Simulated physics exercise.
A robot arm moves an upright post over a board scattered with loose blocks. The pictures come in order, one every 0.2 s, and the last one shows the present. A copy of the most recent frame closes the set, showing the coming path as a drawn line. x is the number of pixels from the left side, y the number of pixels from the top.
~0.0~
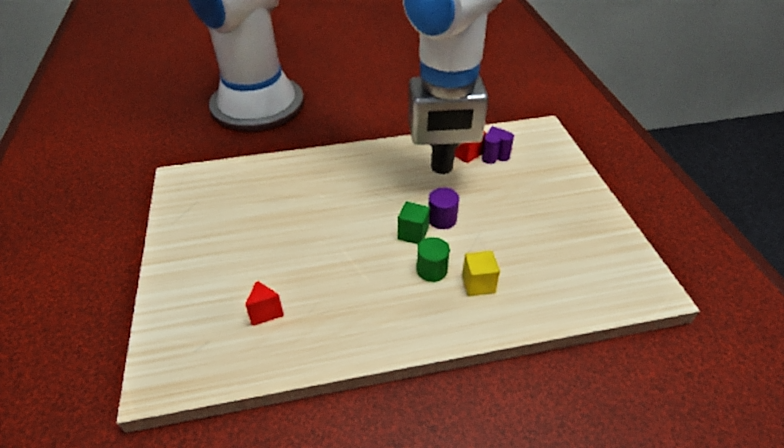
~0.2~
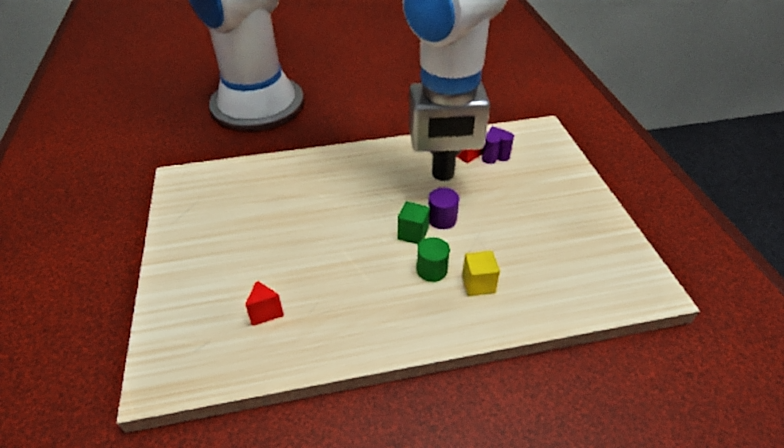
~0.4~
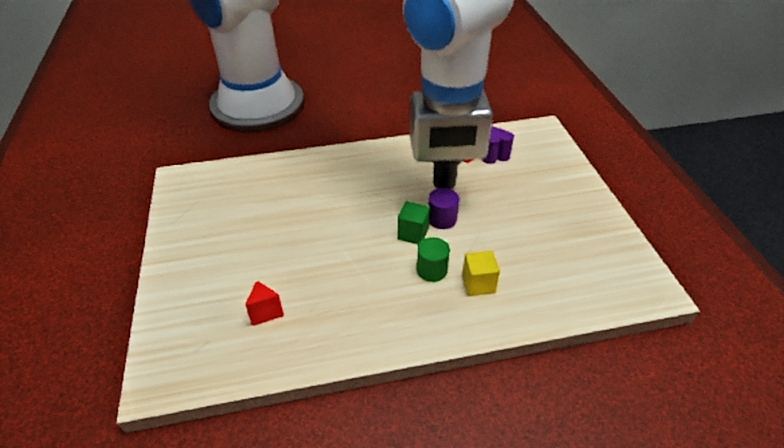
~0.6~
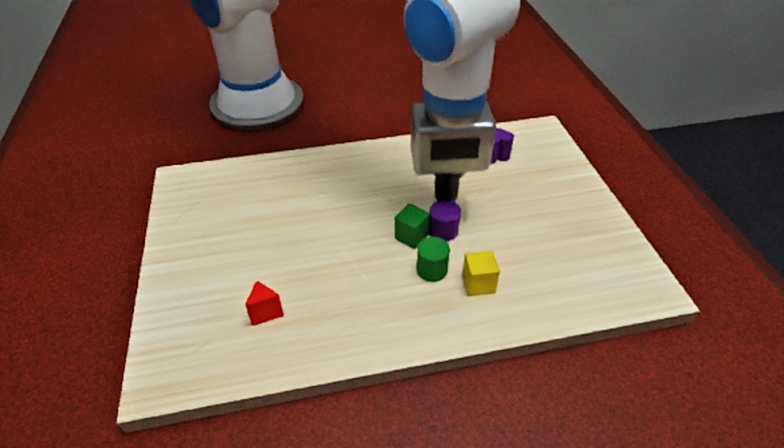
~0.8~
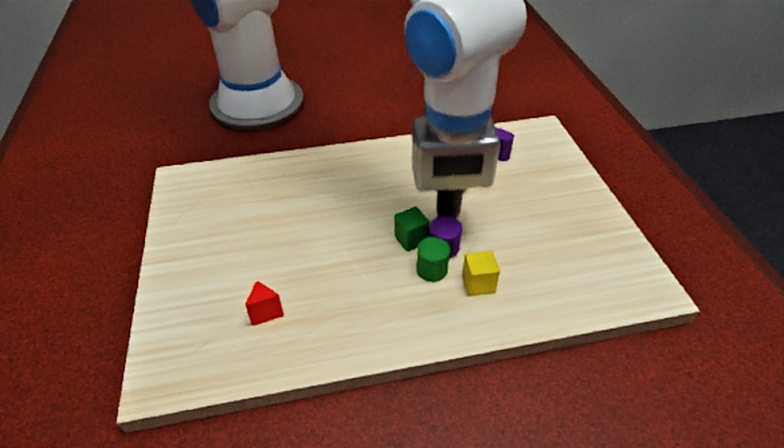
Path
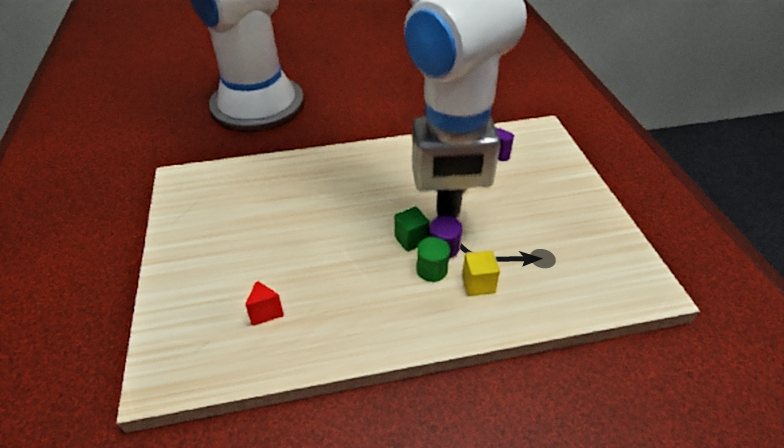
The robot arm moved its dark post toward the front of the wooden board and pushed the purple cylinder forward, nudging the green cube slightly, while the red triangular block and yellow cube stayed still.
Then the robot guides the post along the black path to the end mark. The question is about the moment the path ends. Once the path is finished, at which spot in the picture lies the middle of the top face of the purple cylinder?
Its top middle: (457, 249).
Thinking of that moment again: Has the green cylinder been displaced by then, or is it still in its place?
Answer: Moved.
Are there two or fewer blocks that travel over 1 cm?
I believe so.
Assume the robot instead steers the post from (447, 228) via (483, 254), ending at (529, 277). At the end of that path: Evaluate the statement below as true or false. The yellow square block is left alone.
True
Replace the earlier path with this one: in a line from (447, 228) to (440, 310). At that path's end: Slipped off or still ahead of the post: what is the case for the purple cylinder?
It sits in front of the post.
The drawn path runs from (447, 228) through (467, 252) and (504, 259) to (543, 258).
On the path given first. One third of the way, post at (470, 236); green cylinder at (427, 261); purple cylinder at (456, 248); yellow square block at (483, 266), turned 20° anticlockwise.
Two thirds of the way, post at (509, 243); green cylinder at (427, 261); purple cylinder at (457, 249); yellow square block at (483, 267), turned 25° anticlockwise.
At the end, post at (548, 242); green square block not moved; green cylinder at (427, 261); purple cylinder at (457, 249); yellow square block at (483, 267), turned 25° anticlockwise.
